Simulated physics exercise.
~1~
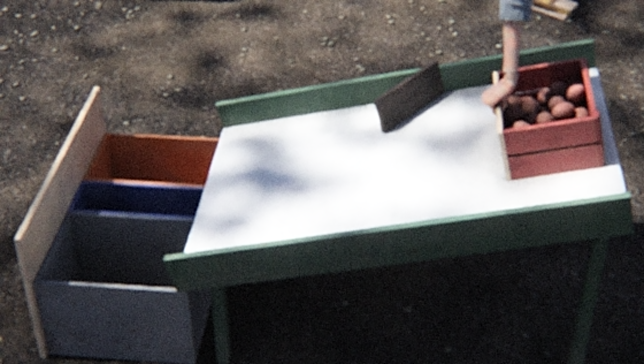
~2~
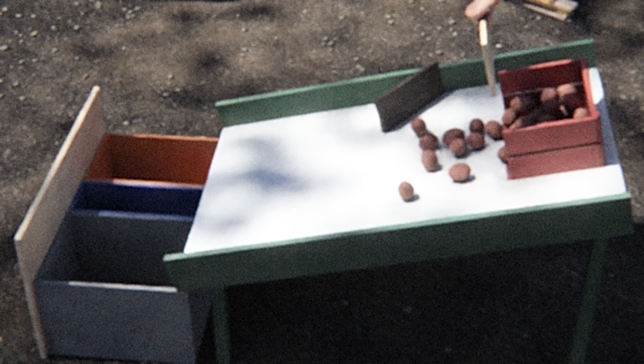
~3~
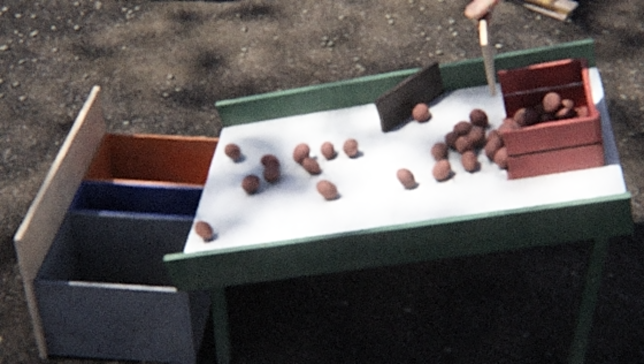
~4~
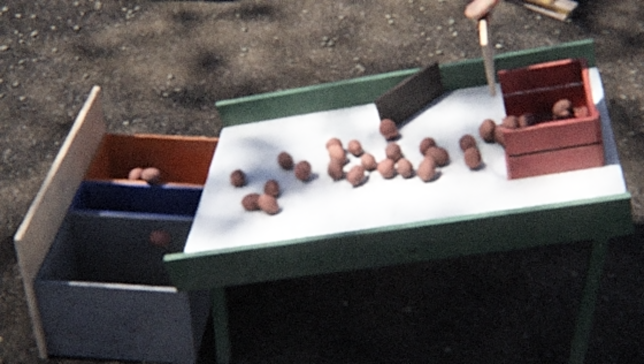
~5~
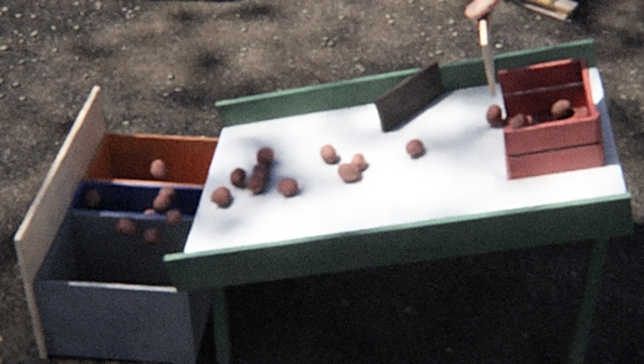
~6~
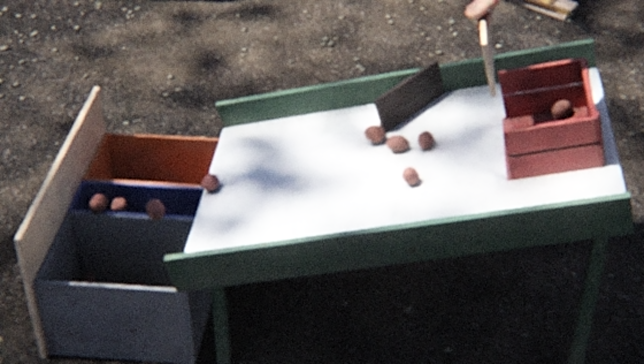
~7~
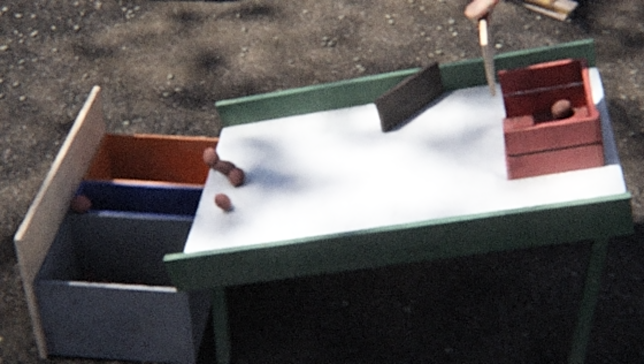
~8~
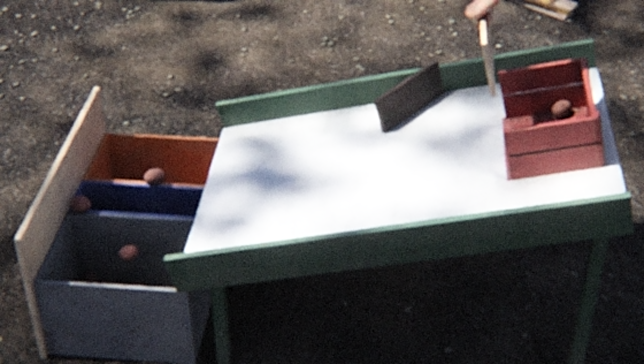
The clip opens on a white table with green rails sloping down to the left, a red pen of red potatoes at its upper end and a hand holding the gate. The hand lifts the gate, and potatoes spill onto the slope. They spread out and roll leftward past a dark angled board, the first ones nearing the lower edge. Soon they drop off into the orange, blue and grey tubs while the pen empties. The last few stragglers roll down and fall, leaving the table bare and one potato still in the red pen.
